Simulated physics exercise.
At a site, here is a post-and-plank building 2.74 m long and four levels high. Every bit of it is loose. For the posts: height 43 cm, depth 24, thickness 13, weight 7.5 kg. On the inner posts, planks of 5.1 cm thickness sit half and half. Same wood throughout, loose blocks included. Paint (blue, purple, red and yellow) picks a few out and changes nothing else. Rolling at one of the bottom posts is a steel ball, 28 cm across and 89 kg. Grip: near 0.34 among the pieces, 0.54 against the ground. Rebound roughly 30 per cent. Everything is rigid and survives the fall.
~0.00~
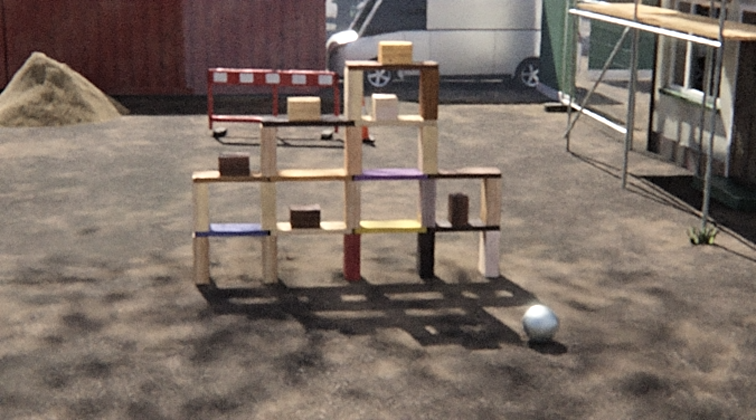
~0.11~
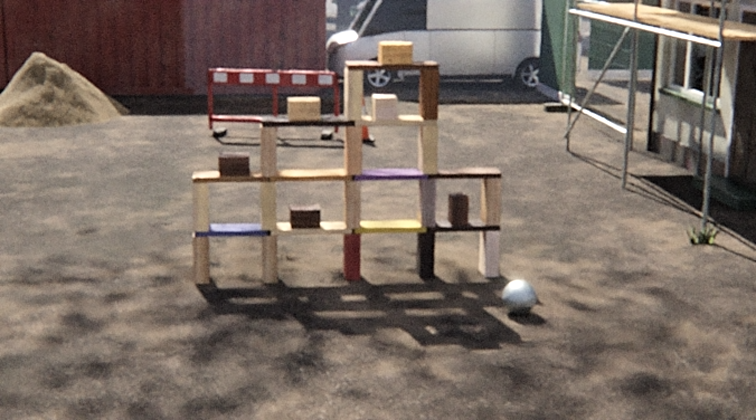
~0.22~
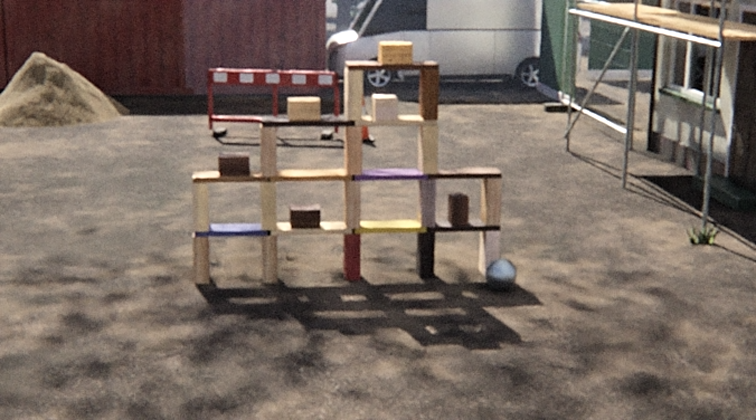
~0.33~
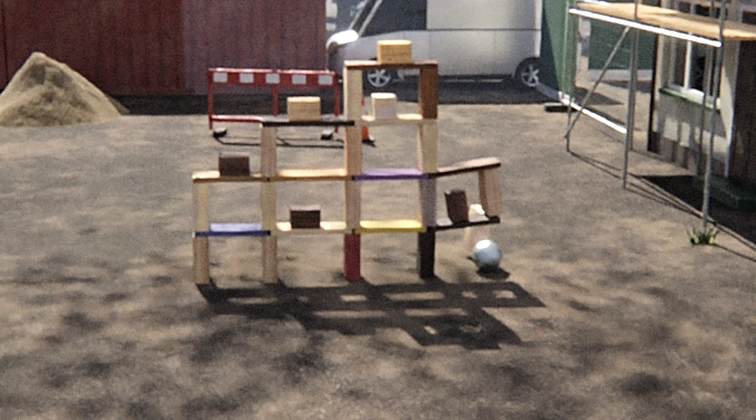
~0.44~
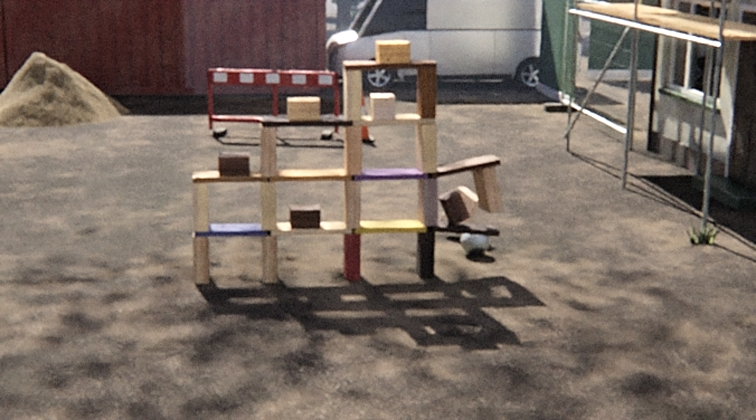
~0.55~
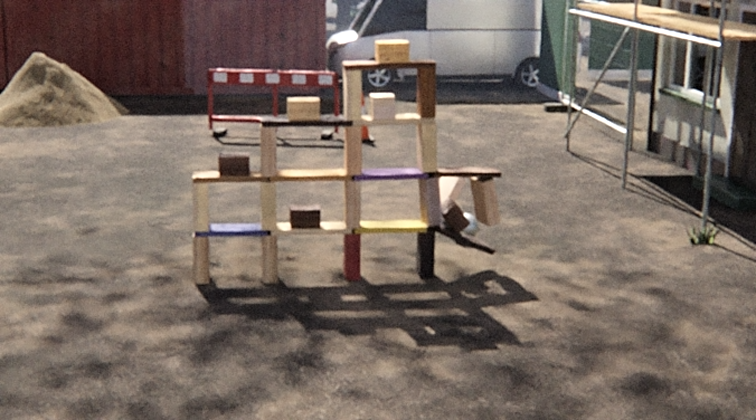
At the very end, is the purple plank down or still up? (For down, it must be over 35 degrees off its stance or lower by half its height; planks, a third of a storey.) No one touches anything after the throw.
At the very end the purple plank is down.
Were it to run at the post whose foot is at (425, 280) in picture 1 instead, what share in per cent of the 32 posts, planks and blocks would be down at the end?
In that case 70 per cent.
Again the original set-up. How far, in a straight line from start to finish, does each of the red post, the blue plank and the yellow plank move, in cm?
The red one ends 0 cm from where it began, the blue one 0 cm, and the yellow one 0 cm.
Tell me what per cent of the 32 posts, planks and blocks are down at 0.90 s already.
By then 15 %.
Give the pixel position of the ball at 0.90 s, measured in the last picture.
Check around pixel (436, 190).
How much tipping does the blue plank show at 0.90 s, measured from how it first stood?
My estimate is close to 0°.
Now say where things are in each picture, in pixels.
In the first picture (places mark the middle of the side facing us), ball (541, 324) 1.52 m from contact, 5.8 m/s; purple plank (392, 178); red post (353, 257); yellow plank (389, 224); nothing disturbed.
Ball (520, 297) 87 cm from contact, 5.8 m/s; purple plank (392, 178), in the second picture.
Ball (501, 274) 23 cm from contact, 5.8 m/s; purple plank (392, 178), in the third picture.
Ball (487, 256) after contact, 4.7 m/s; purple plank (391, 177); steepest lean 11°, the post at (472, 231); 6 disturbed, none down, in the fourth picture.
Ball (475, 241) after contact, 4.8 m/s; purple plank (391, 177); 11 disturbed, none down, in the fifth picture.
Ball after contact, 4.8 m/s; purple plank (391, 177); blue plank (231, 227); yellow plank (389, 224); steepest lean 37°, the block at (457, 219); 2 of the 32 pieces down, 12 disturbed in all, in the sixth picture.
After 0.90 s, ball still moving; 5 of the 32 pieces down; purple plank shifted 24 mm.
After 1.78 s, ball still moving; 7 of the 32 pieces down; purple plank leaning 14°.
After 2.34 s, ball still moving; 14 of the 32 pieces down; purple plank leaning 15°, 39 cm lower.
After 2.96 s, ball still moving; 17 of the 32 pieces down; purple plank 43 cm lower; yellow plank shifted 15 mm.
At rest (4.5 s), ball rolling away; 17 of the 32 pieces down; purple plank 43 cm lower; yellow plank shifted 15 mm; red post unmoved. As the last picture would show them, middles, purple plank near (399, 222), yellow plank near (391, 227).
